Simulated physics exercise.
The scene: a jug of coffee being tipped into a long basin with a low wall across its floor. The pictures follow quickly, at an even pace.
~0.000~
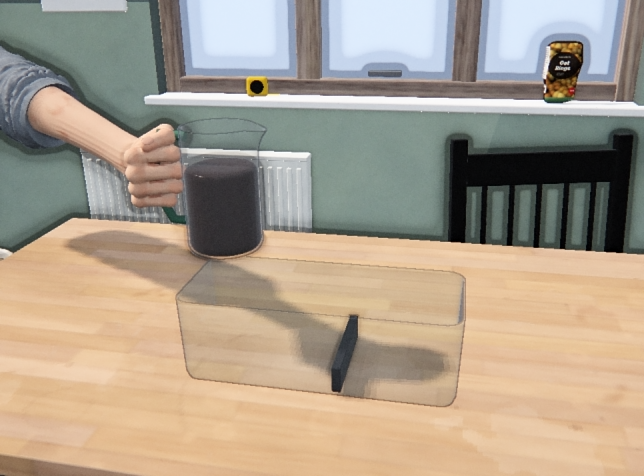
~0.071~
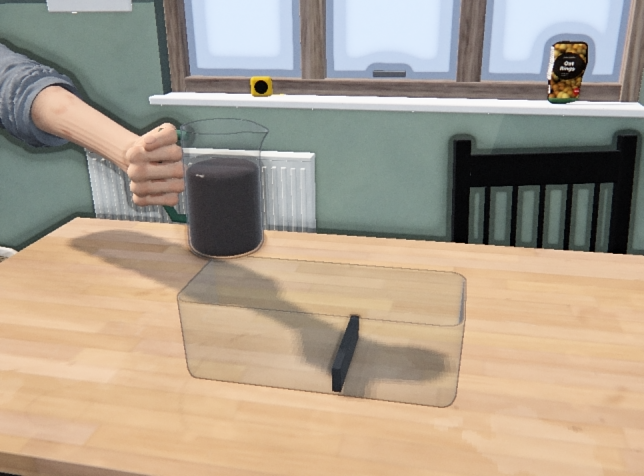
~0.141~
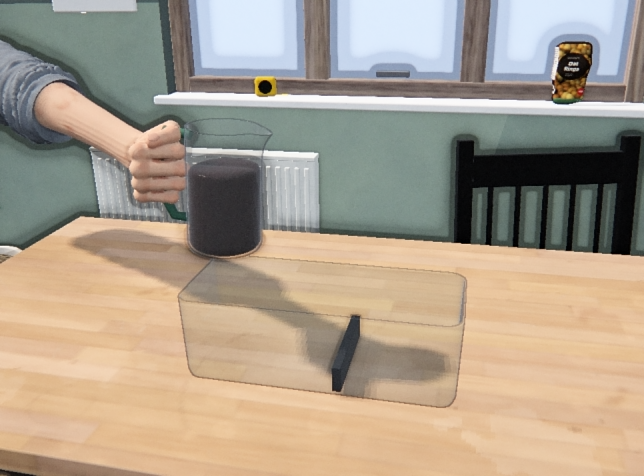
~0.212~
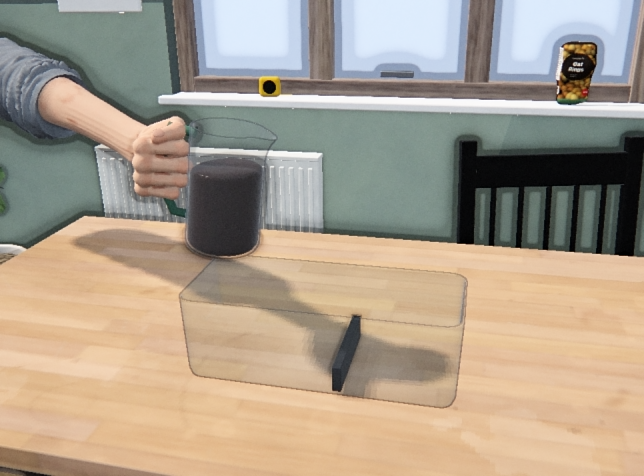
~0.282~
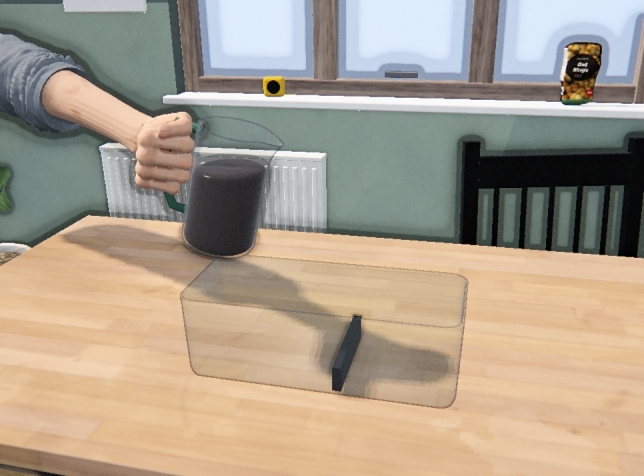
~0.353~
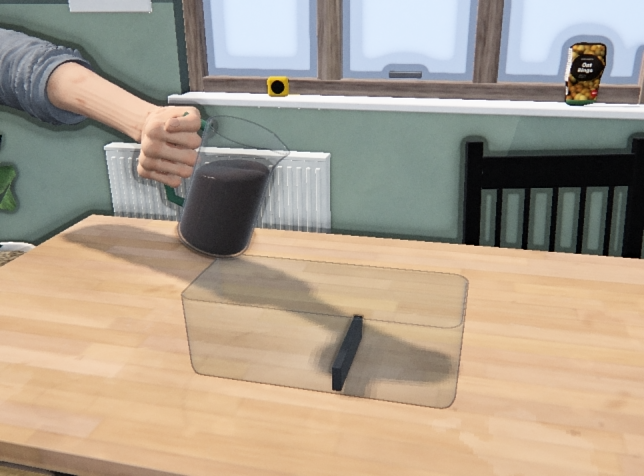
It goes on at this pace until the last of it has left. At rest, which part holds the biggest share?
The left-hand part.
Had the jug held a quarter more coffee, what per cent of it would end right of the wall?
It comes to 40 per cent or so.
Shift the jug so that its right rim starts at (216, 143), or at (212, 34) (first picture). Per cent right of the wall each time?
First some 10, then 10 per cent.
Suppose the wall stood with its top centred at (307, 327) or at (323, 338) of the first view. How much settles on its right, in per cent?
Near 85 % and 70 %.
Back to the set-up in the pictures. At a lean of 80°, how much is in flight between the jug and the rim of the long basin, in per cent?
It comes to 10 per cent or so.
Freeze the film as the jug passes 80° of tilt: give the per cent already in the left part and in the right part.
The left part 0 per cent, the right part 0.
By 0.79 s the tilt is 80° and 90 per cent is still to pour, 1 is left of the wall and 0 right of it.
By 1.11 s the tilt is 115° and 25 per cent is still to pour, 41 is left of the wall and 19 right of it.
By 1.45 s the tilt is 122° and 0 per cent is still to pour, 73 is left of the wall and 25 right of it.
By 1.81 s the tilt is 122° and 0 per cent is still to pour, 73 is left of the wall and 26 right of it.
At rest 73 per cent lies left of the wall, 26 right of it and 2 outside.
